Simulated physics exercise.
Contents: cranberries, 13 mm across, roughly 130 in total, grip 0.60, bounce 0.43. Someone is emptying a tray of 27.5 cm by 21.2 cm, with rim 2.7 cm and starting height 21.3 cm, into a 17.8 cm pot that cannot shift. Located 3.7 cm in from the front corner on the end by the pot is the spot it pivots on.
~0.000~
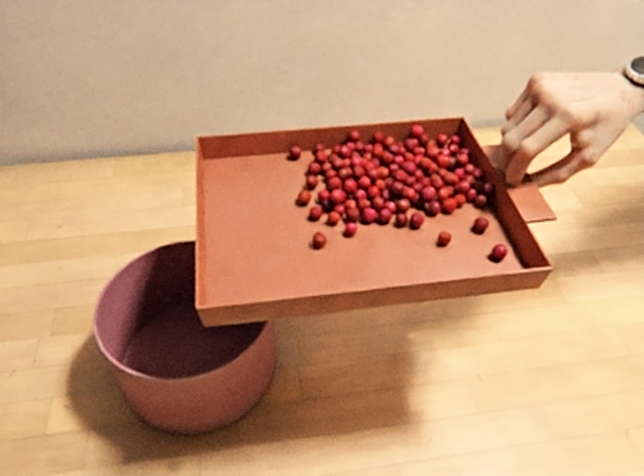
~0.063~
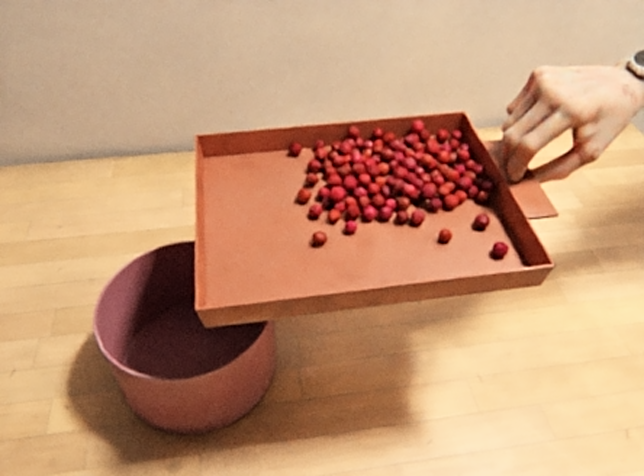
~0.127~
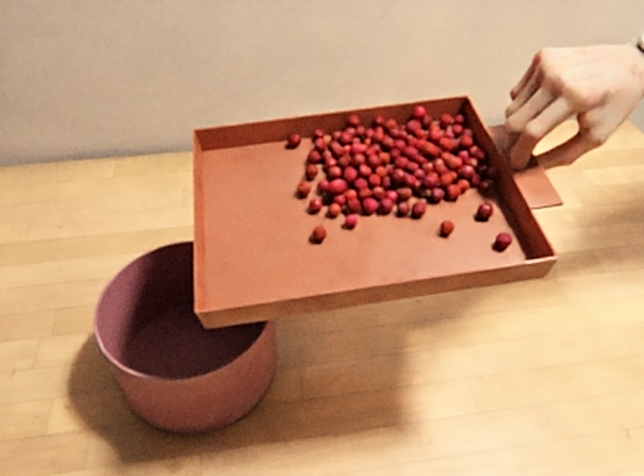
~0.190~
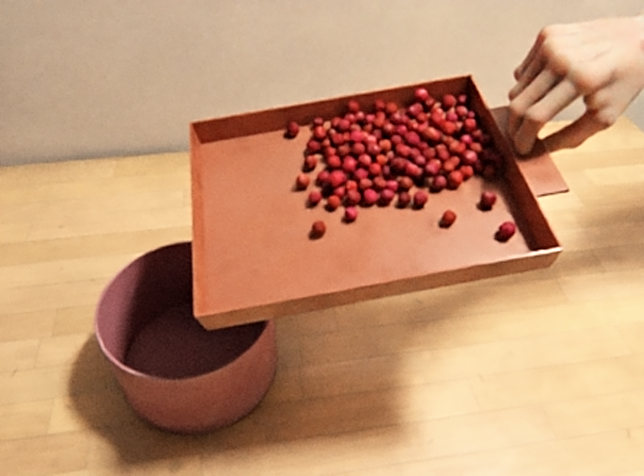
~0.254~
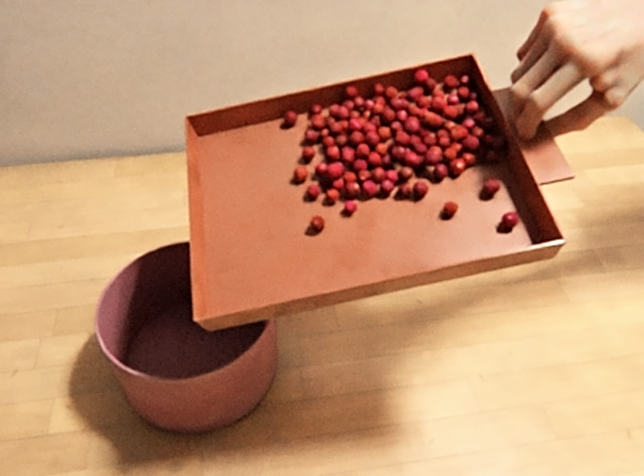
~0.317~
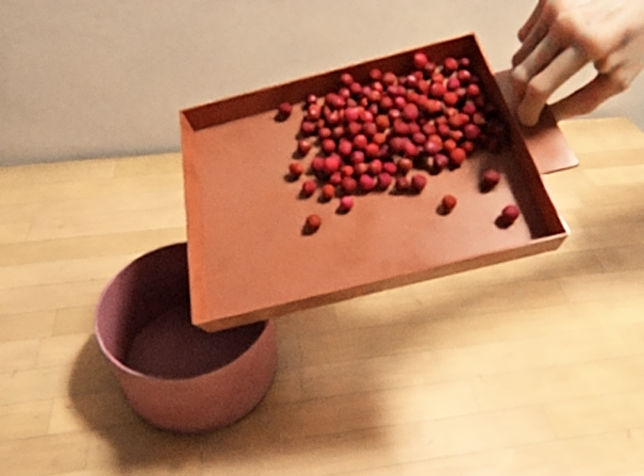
A hand raises the right side of a tray of red balls, tilting it left.
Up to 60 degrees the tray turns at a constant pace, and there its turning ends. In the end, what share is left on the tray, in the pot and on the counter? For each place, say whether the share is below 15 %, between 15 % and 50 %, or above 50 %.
In the end left on the tray: The main batch. Pot: A small batch. Counter: A medium batch.
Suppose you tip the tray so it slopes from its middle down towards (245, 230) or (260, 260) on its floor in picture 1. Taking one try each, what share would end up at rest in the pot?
That would be close to 10 per cent and then close to 5 per cent.
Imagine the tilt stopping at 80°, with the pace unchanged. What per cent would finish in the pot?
Around 0 per cent, then.
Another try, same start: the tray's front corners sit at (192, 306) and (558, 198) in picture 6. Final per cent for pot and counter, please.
Per cent by place - pot 5, counter 0.
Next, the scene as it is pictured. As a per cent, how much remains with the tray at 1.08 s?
It works out to near 80 per cent of the load.
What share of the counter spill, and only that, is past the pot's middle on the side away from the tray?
I'd put it close to 90 per cent.
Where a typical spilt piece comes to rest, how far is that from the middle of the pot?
Some 24 cm, give or take.
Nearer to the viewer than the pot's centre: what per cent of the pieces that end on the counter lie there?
Some 100 per cent.
After 0.59 s, tilt 39 degrees; the tray holds 100 %, the pot 0 %.
After 0.78 s, tilt 53 degrees; the tray holds 100 %, the pot 0 %.
After 1.08 s, tilt 60 degrees; the tray holds 80 %, the pot 0 %.
At rest (1.8 s), tray 75 %, pot 0 %, counter 25 %.
